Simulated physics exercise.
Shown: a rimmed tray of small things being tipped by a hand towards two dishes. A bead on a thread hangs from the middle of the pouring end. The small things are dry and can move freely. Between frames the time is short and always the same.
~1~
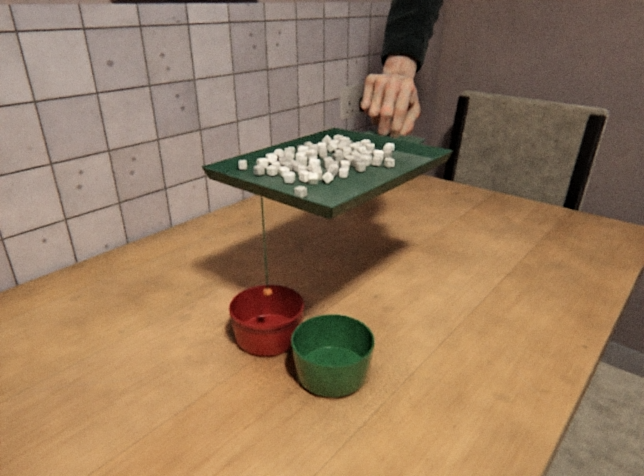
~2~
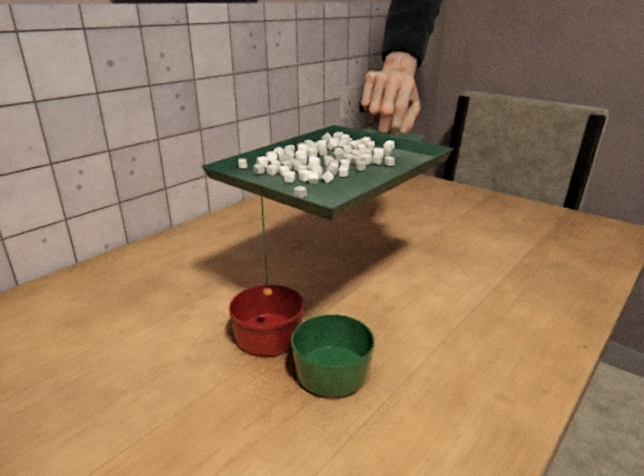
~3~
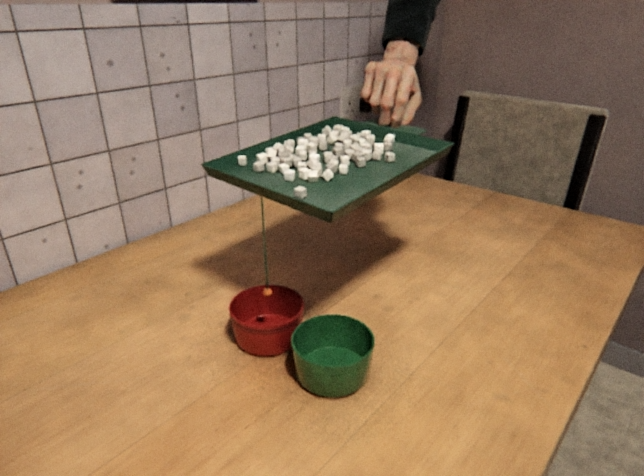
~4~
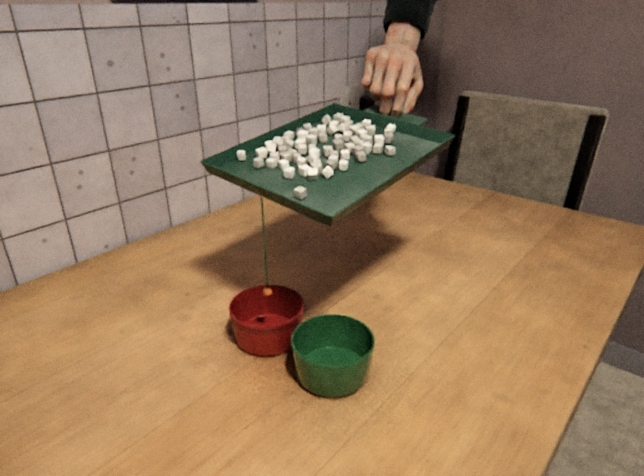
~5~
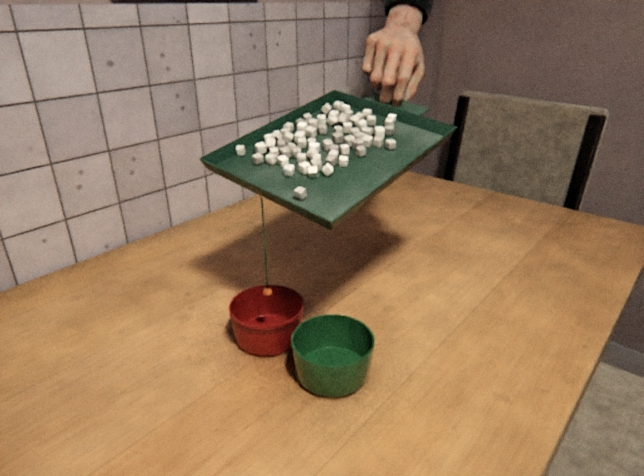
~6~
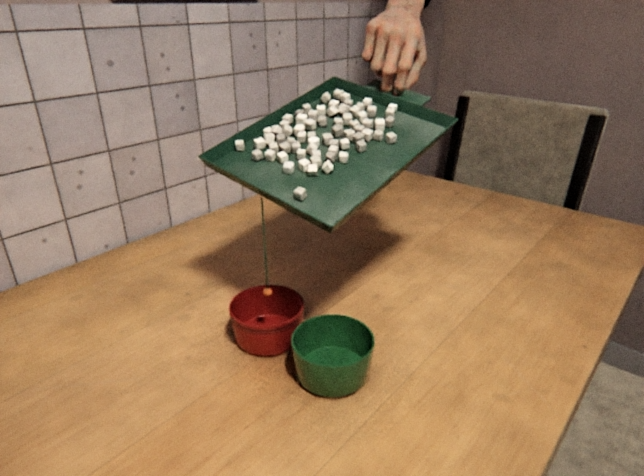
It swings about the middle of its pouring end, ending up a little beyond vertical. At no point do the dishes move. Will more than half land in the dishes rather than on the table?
Yes.
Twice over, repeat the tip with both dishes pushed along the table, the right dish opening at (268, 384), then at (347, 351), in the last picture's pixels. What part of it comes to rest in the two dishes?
Trial 1: 0 percent; trial 2: 60 percent.
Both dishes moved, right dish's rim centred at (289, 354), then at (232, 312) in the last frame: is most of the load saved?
First the smaller part, then less than half.
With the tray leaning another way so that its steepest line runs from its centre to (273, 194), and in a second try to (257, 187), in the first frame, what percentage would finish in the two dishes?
About 10 and 10 percent.
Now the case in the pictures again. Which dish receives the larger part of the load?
It's the one placed right that wins here.
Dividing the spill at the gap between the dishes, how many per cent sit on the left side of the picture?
60 %, near enough.
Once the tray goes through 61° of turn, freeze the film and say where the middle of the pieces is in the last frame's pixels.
(321, 205).
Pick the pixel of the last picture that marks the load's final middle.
At about (326, 366), give or take.
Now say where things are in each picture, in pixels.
The first frame shows corners of the pouring end near (208, 166) and (331, 204), level; middle of the load near (328, 162), sugar cubes; left dish near (240, 335); right dish near (306, 374); bead on its thread near (268, 292).
The second frame shows corners of the pouring end near (208, 165) and (331, 205), level; middle of the load near (328, 161).
The third frame shows corners of the pouring end near (208, 164) and (331, 208), tipped barely, lowest at the right corner; middle of the load near (328, 157).
The fourth frame shows corners of the pouring end near (207, 161) and (331, 213), tipped a little, lowest at the right corner; middle of the load near (328, 151).
The fifth frame shows corners of the pouring end near (206, 158) and (331, 217), tipped a little, lowest at the right corner; middle of the load near (328, 145).
The sixth frame shows corners of the pouring end near (205, 155) and (331, 221), tipped clearly, lowest at the right corner; middle of the load near (328, 139); left dish near (240, 335); right dish near (306, 374).
Shortly afterwards, tray tipped steeply; the bulk on the tray; only a few outside both; a little in the air.
Next, tray tipped right over; near half on the tray; near a quarter in the right dish; near a quarter outside both; only a few in the air.
Some moments later, tray tipped past a quarter turn; near two thirds in the right dish; a little in the left dish; near a quarter outside both; only a few in the air.
In the end, tray tipped past a quarter turn; near two thirds in the right dish; a little in the left dish; near a quarter outside both; only a few in the air.
